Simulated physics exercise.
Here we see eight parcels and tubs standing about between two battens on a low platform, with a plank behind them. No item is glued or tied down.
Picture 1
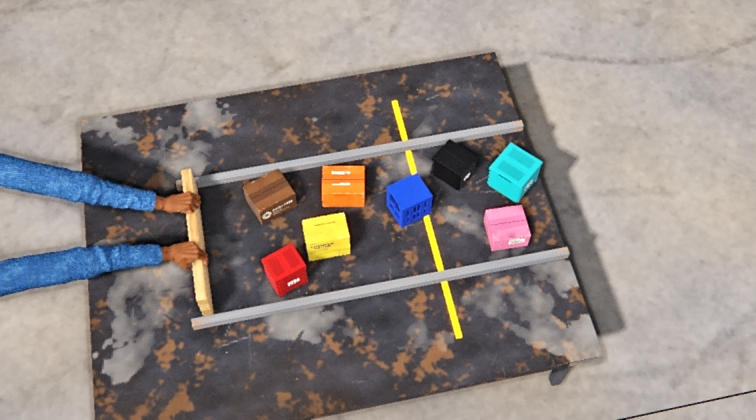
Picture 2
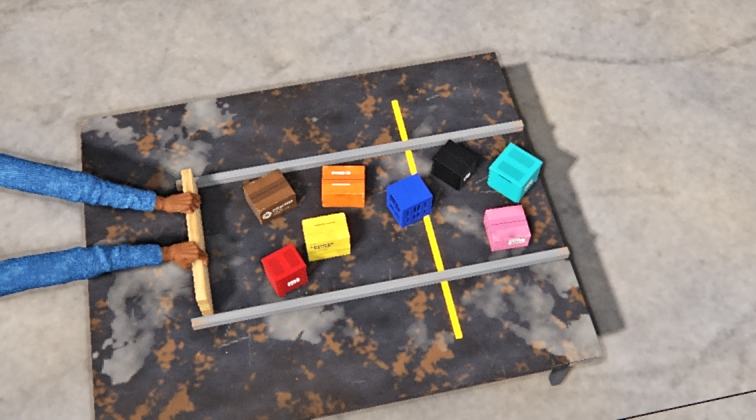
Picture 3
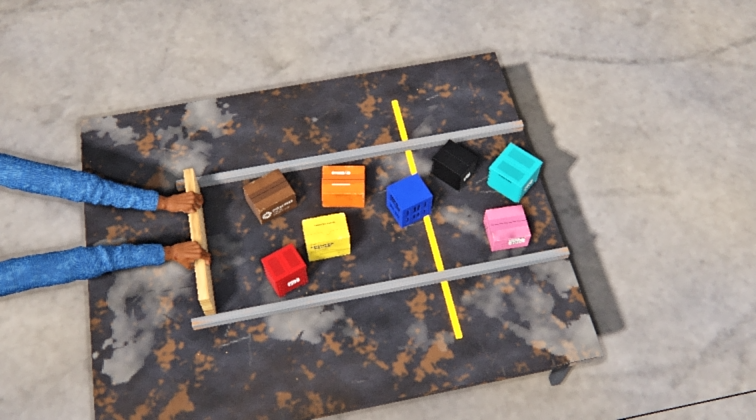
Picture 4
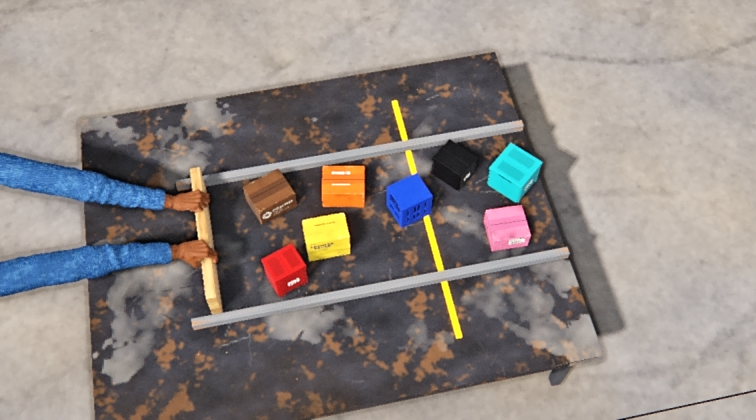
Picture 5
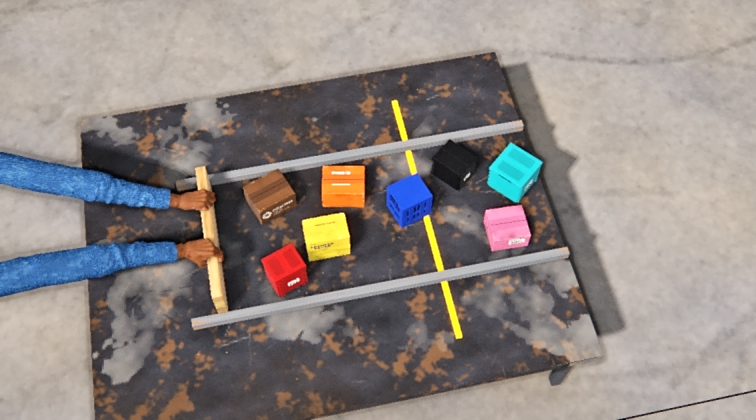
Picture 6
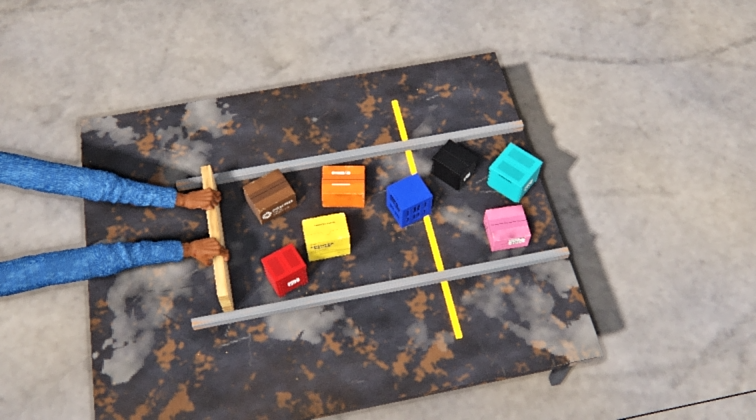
The clip opens on eight colorful boxes scattered between two gray rails on a low, rust-mottled platform, a yellow stripe crossing beneath them. Two hands in blue sleeves hold a wooden plank at the left, then slide it slowly a short way right, while the boxes stay still, untouched.
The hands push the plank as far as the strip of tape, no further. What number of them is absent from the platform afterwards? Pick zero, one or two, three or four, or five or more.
Zero of them.
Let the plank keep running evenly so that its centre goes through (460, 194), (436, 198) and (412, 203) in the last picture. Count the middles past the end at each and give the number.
In order, that gives 2, then 0, then 0.
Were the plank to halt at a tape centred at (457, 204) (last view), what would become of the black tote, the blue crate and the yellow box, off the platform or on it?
The black tote goes down, while the blue crate keeps its spot and the yellow box keeps its spot.
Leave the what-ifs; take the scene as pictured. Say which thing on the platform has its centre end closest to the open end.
It's the turquoise tote.
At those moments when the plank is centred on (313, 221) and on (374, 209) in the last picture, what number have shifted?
4 at one spot and 6 at the other.
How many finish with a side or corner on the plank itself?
The figure is 3.
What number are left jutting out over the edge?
That adds up to 1.
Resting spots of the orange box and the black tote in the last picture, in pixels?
Final centres, in order: Near (473, 157), near (505, 144).
A little later, none off yet; turquoise tote at rest near (514, 174); pink parcel at rest near (507, 228); black tote at rest near (454, 166).
When it is over, the number that fall off is zero.
